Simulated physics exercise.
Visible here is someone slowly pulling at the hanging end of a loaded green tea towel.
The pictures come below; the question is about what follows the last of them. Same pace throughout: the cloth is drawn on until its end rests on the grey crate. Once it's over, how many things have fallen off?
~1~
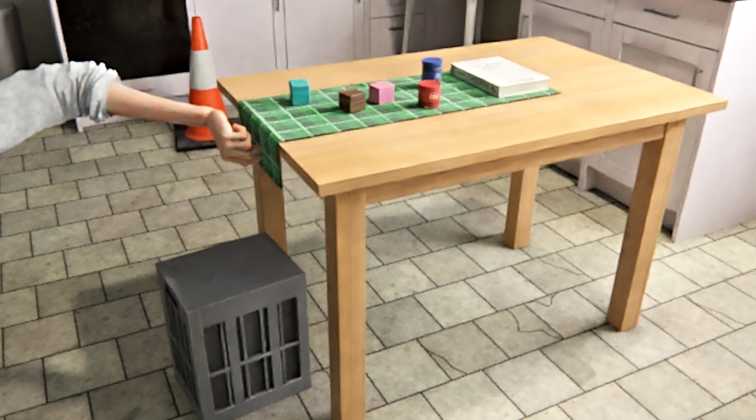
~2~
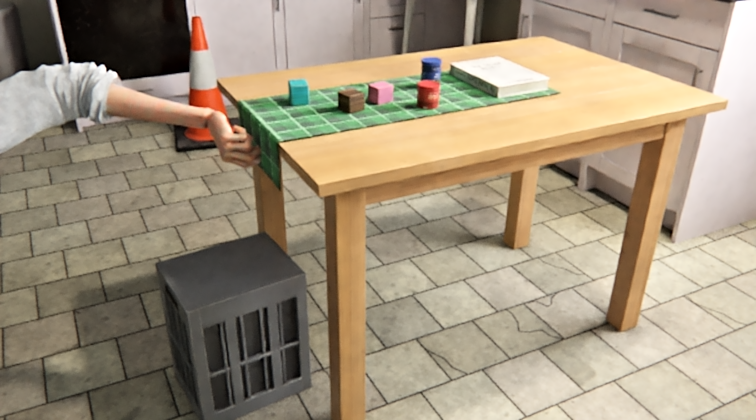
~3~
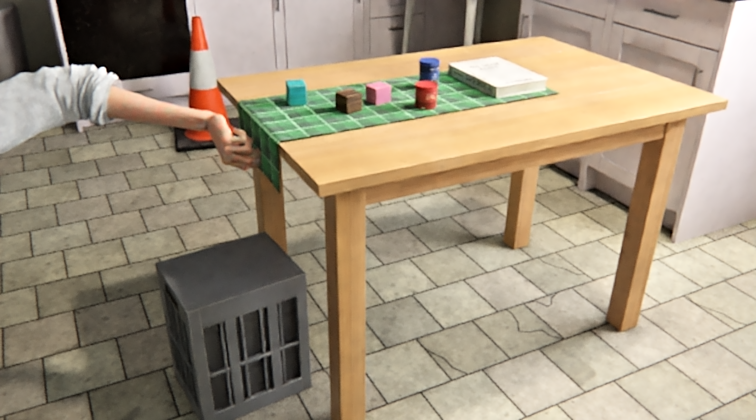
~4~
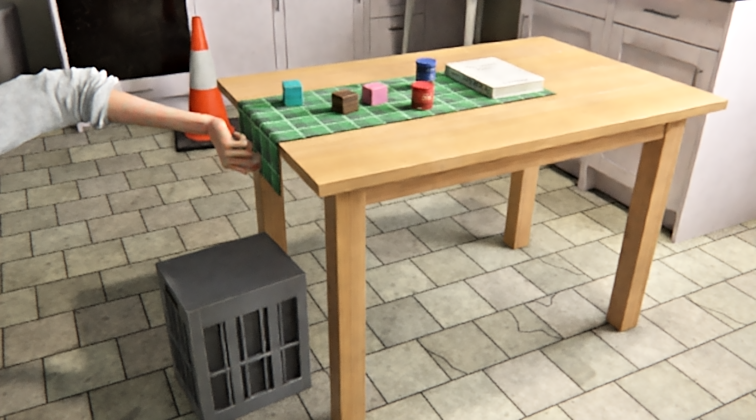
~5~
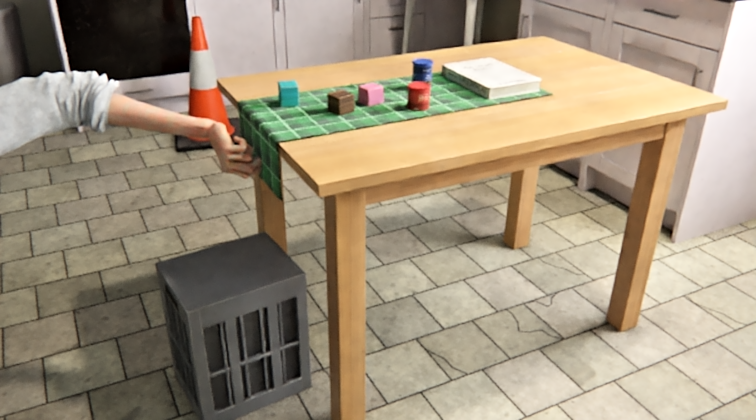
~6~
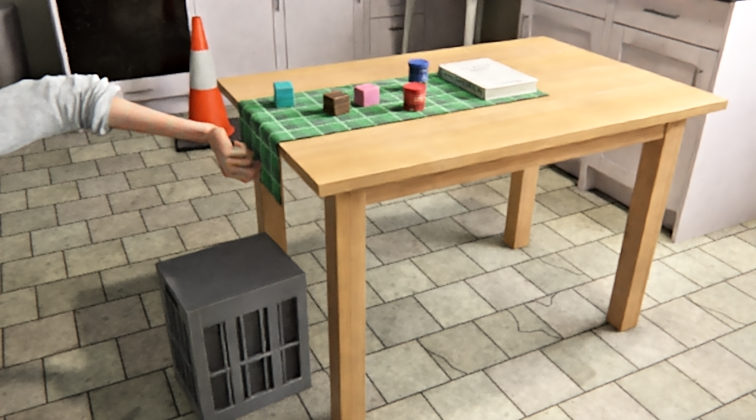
In all, two slip off.
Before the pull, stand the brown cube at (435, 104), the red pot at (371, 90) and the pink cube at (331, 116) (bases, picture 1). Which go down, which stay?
Here's how it goes: The brown cube makes it through, the red pot makes it through, and the pink cube ends up down.
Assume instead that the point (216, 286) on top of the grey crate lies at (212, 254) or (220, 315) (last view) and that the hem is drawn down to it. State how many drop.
We'd get 1 in the first case and 3 in the second.
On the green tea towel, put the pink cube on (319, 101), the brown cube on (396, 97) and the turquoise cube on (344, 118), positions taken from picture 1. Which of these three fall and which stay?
Of the three, the pink cube ends off the top, the brown cube stays aloft and the turquoise cube ends off the top.
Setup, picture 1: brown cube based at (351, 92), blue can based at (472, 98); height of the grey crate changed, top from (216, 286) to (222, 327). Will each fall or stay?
The brown cube is lost; the blue can stays aboard.
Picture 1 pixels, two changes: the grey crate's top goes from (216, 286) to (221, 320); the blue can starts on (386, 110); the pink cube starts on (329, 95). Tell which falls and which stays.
As for the blue can, it leaves the top; as for the pink cube, it leaves the top.
A little later, hem near (262, 228); turquoise cube gone.
Next, hem on the crate; turquoise cube and brown cube gone.
When it is over, hem on the crate; turquoise cube and brown cube gone. It carries off two.
